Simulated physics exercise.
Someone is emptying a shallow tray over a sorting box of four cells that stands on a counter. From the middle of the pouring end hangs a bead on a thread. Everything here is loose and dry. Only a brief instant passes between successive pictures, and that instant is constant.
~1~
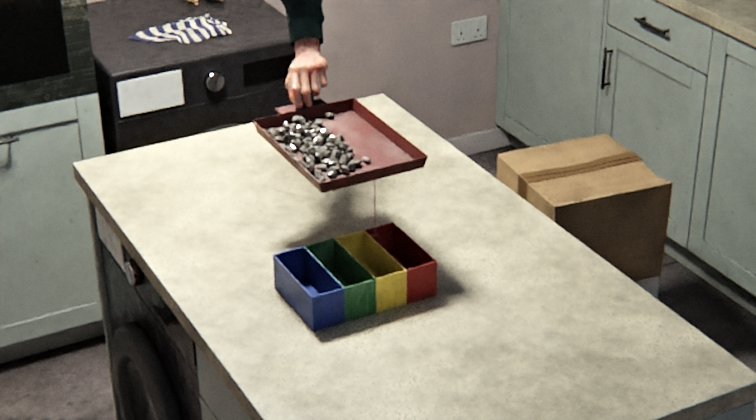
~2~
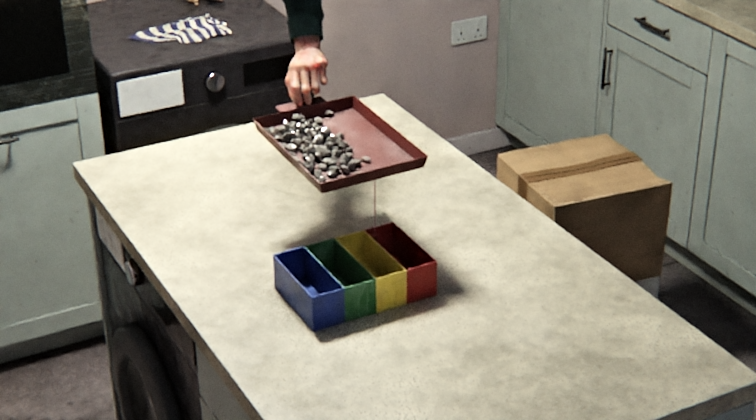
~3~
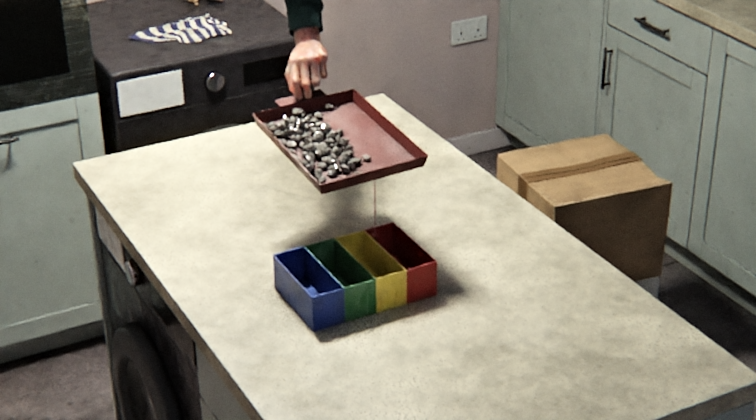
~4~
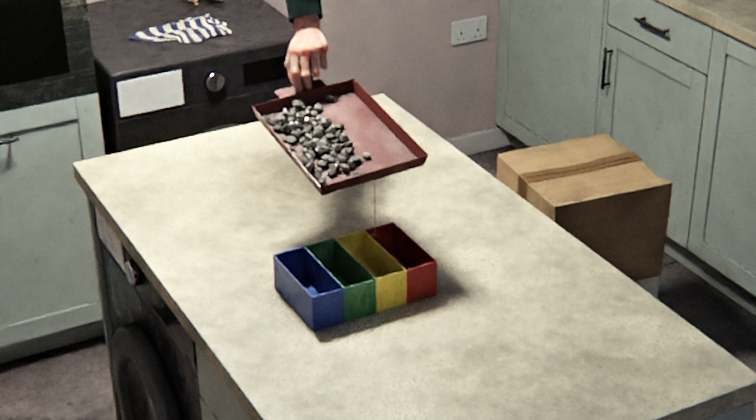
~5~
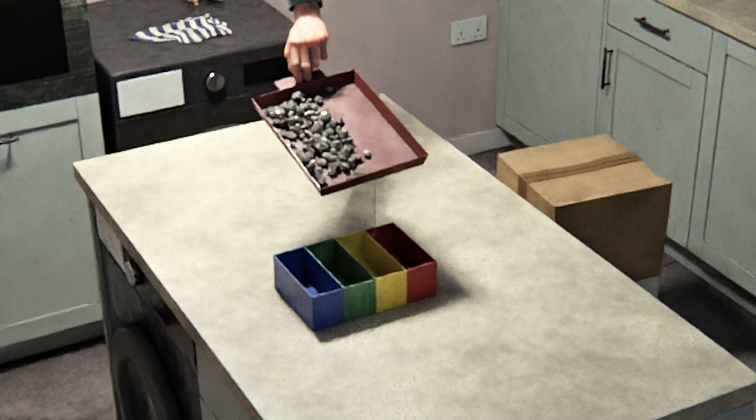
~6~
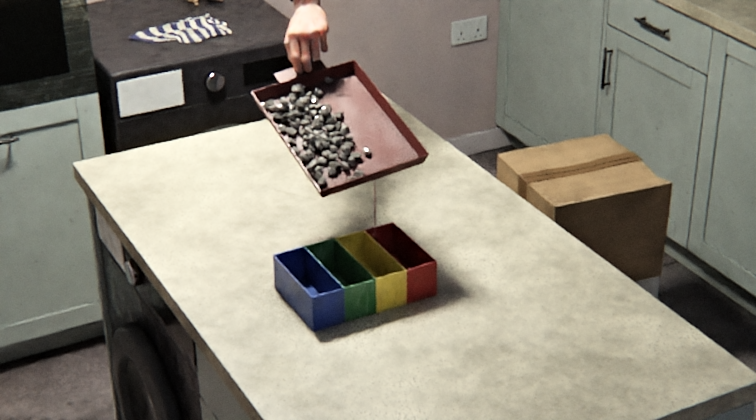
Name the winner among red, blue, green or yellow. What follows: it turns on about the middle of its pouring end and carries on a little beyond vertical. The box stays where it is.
Winner: Green.
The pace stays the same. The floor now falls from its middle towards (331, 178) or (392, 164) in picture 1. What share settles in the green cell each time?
You'd get 60 per cent the first time and 0 per cent the second time.
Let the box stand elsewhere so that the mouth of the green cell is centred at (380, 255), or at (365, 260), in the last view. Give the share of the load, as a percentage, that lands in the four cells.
In turn 60 and 90 in a hundred.
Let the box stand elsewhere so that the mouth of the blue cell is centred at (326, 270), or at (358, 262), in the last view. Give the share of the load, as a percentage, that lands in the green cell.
Roughly 40% the first time and 0% the second time.
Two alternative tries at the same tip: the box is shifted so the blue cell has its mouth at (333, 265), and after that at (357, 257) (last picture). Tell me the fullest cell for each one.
First: The blue cell. Second: The blue cell.
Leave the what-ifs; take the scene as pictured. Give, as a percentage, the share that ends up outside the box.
Roughly 0 percent.
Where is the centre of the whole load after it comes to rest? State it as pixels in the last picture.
Somewhere around (346, 298) in the final view.
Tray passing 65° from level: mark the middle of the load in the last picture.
Look close to (333, 167) in the last picture.
Soon after the last picture, tray tipped steeply; nearly all on the tray; a stray few falling or outside the box.
A little later, tray tipped past a quarter turn; a small part on the tray; about a third in the green cell; about a quarter in the blue cell; about a quarter in the yellow cell; a small part falling or outside the box.
Later still, tray tipped past a quarter turn; about half in the green cell; about a quarter in the yellow cell; about a quarter in the blue cell; a small part falling or outside the box.
At rest, tray tipped past a quarter turn; about half in the green cell; about a quarter in the yellow cell; about a quarter in the blue cell; none in the red cell; a small part outside the box.
